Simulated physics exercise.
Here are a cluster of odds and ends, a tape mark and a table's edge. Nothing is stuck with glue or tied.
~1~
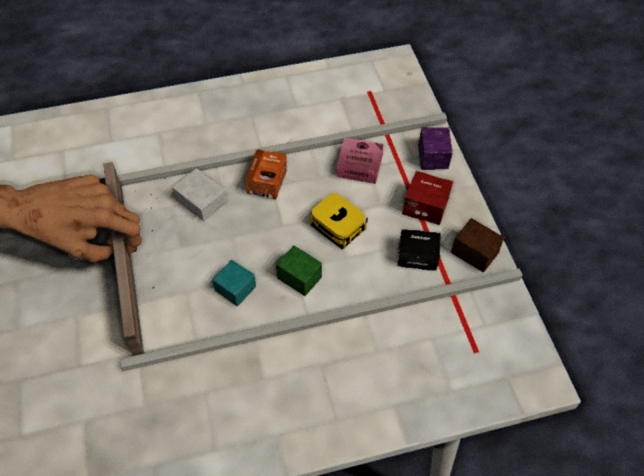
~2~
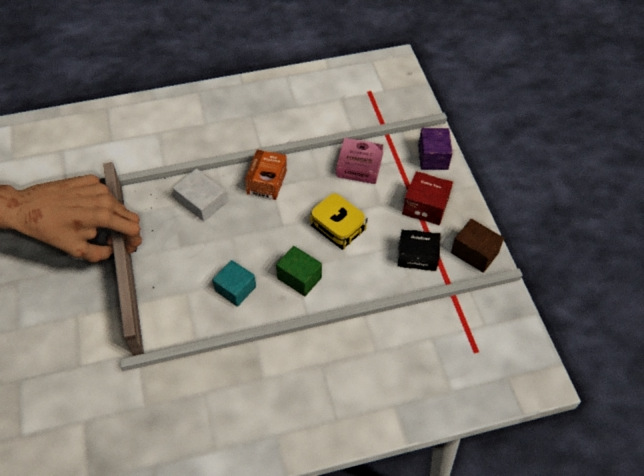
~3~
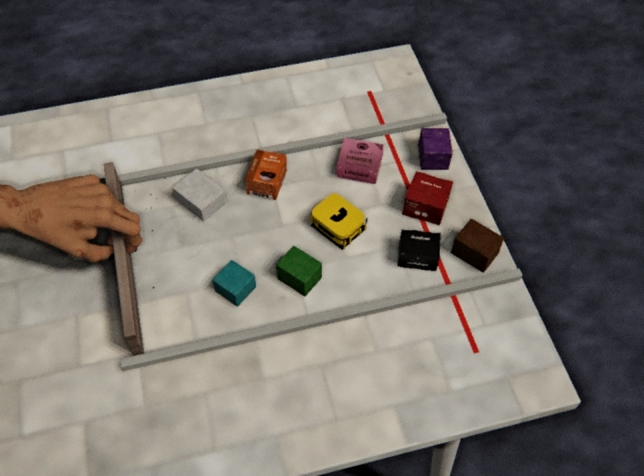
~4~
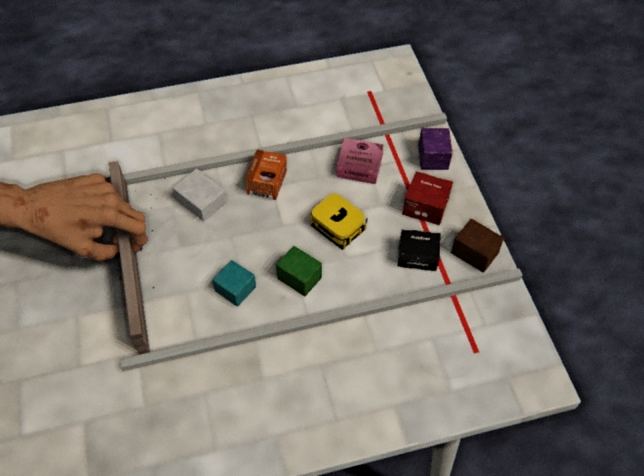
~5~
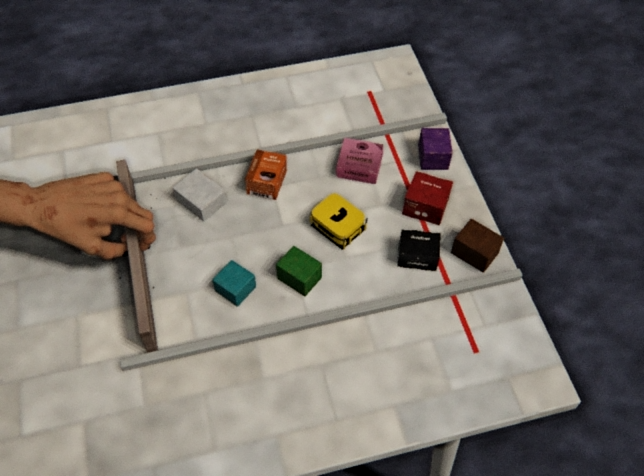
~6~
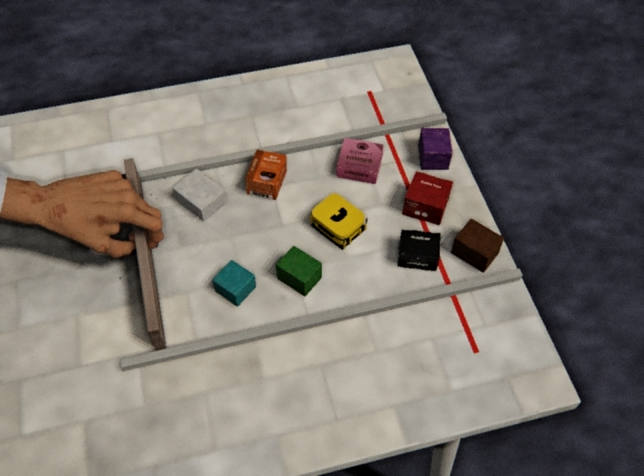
On a tiled table, a hand slides a board slightly right toward scattered colourful blocks.
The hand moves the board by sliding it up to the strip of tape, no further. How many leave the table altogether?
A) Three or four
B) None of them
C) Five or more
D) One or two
Answer: A.
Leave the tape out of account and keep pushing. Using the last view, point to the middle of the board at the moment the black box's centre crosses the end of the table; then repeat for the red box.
Its middle is about (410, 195) and about (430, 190).
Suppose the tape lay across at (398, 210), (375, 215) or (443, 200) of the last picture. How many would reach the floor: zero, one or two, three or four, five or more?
One or two; either one or two; more than four.
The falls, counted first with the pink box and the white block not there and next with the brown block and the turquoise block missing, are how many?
In the first try 2, in the other 2.
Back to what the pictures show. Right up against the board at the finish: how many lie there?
It's 3.
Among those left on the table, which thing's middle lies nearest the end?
Answer: The red box.
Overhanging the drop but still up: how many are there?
That adds up to 1.
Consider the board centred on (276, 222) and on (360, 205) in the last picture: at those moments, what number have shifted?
4 and 9.
Early on, none off yet; purple block at rest near (435, 149); brown block at rest near (477, 245); red box at rest near (428, 198).
Finally, the number that fall off is three or four; lost, pink box, black box, brown block and purple block.
